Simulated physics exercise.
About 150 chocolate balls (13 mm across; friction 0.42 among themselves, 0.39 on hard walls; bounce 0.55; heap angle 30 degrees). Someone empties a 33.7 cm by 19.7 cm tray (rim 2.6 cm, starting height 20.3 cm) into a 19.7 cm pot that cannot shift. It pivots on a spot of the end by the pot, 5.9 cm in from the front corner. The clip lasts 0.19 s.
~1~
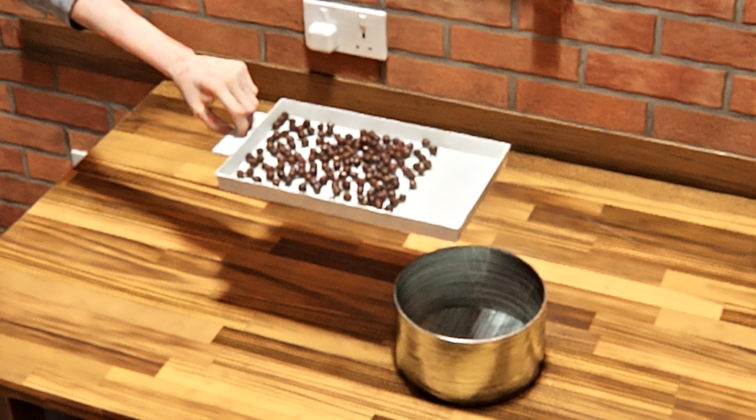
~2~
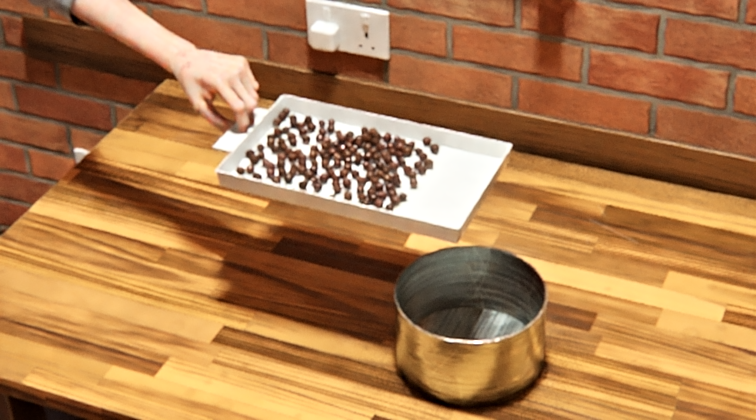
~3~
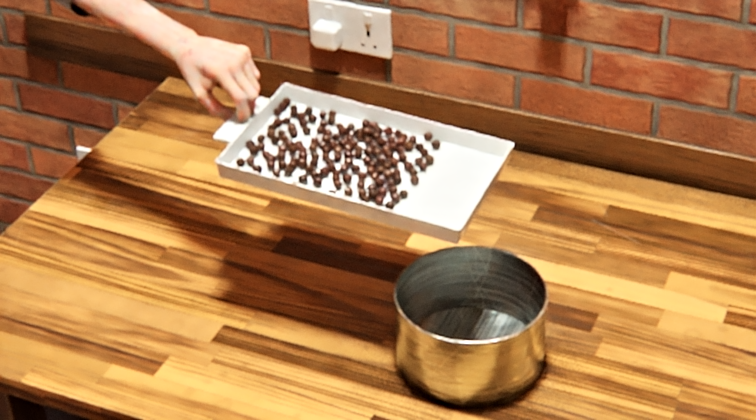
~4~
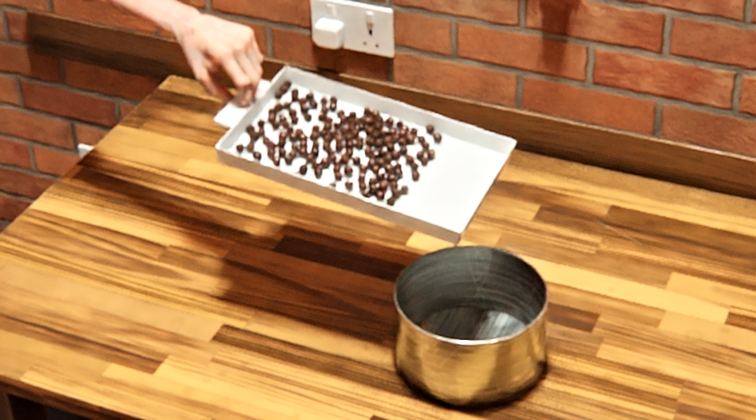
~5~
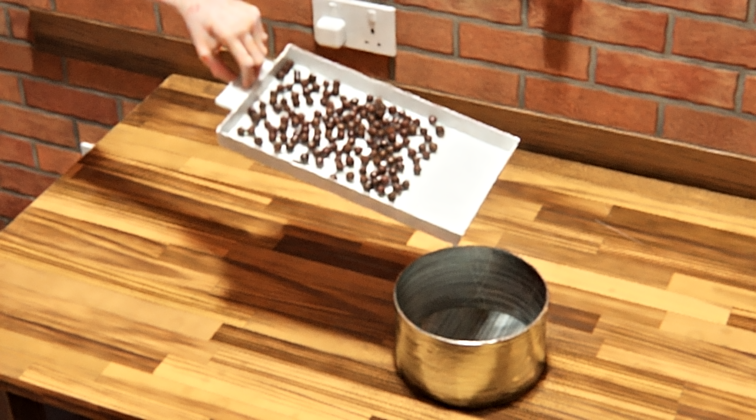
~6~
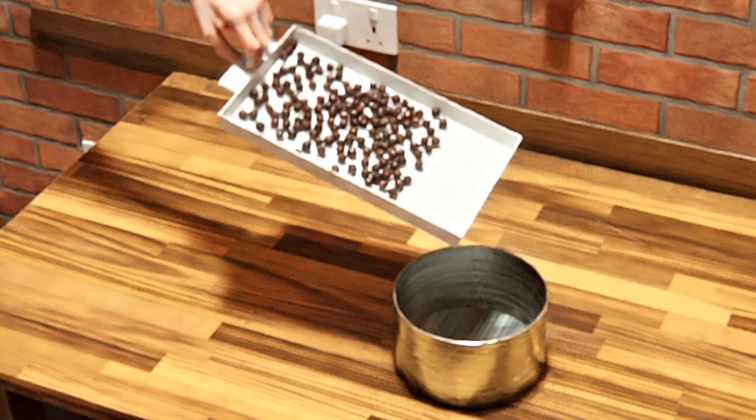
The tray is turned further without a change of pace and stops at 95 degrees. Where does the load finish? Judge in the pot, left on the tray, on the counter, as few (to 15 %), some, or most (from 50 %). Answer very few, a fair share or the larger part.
In the pot: The larger part; left on the tray: Very few; on the counter: A fair share.
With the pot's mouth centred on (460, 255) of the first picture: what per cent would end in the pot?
Some 20 per cent.
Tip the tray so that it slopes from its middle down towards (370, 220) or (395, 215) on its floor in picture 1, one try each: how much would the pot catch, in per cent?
Some 70 and 90 per cent.
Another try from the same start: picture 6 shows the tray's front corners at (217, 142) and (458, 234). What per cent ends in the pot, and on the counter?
Pot 100, counter 0.
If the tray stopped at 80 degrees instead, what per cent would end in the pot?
In that case some 60 per cent.
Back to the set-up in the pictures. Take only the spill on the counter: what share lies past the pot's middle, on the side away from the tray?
About 100 per cent.
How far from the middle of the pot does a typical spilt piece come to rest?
Some 40 cm.
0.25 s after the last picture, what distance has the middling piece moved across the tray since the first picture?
About 7 cm.
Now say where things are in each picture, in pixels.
The first frame shows tray tilt 0 degrees, front corners at (219, 173) and (456, 226); middle of the pieces at (337, 160); pot at (470, 291).
The second frame shows tray tilt 1 degrees, front corners at (219, 169) and (457, 227); middle of the pieces at (338, 157).
The third frame shows tray tilt 3 degrees, front corners at (219, 161) and (458, 228), lowest corner right front; middle of the pieces at (338, 151).
The fourth frame shows tray tilt 8 degrees, front corners at (219, 146) and (459, 230), lowest corner right front; middle of the pieces at (339, 140).
The fifth frame shows tray tilt 13 degrees, front corners at (221, 130) and (460, 232), lowest corner right front; middle of the pieces at (341, 128).
The sixth frame shows tray tilt 19 degrees, front corners at (223, 114) and (461, 234), lowest corner right front; middle of the pieces at (344, 115); pot at (471, 292).
Then, 0.25 s after the last picture, tilt 57 degrees; the tray holds 100 %, the pot 0 %.
Then, 0.42 s after the last picture, tilt 83 degrees; the tray holds 90 %, the pot 0 %.
Then, 0.71 s after the last picture, tilt 95 degrees; the tray holds 10 %, the pot 65 %.
In the end, pot 75 %, tray 0 %, counter 25 %.
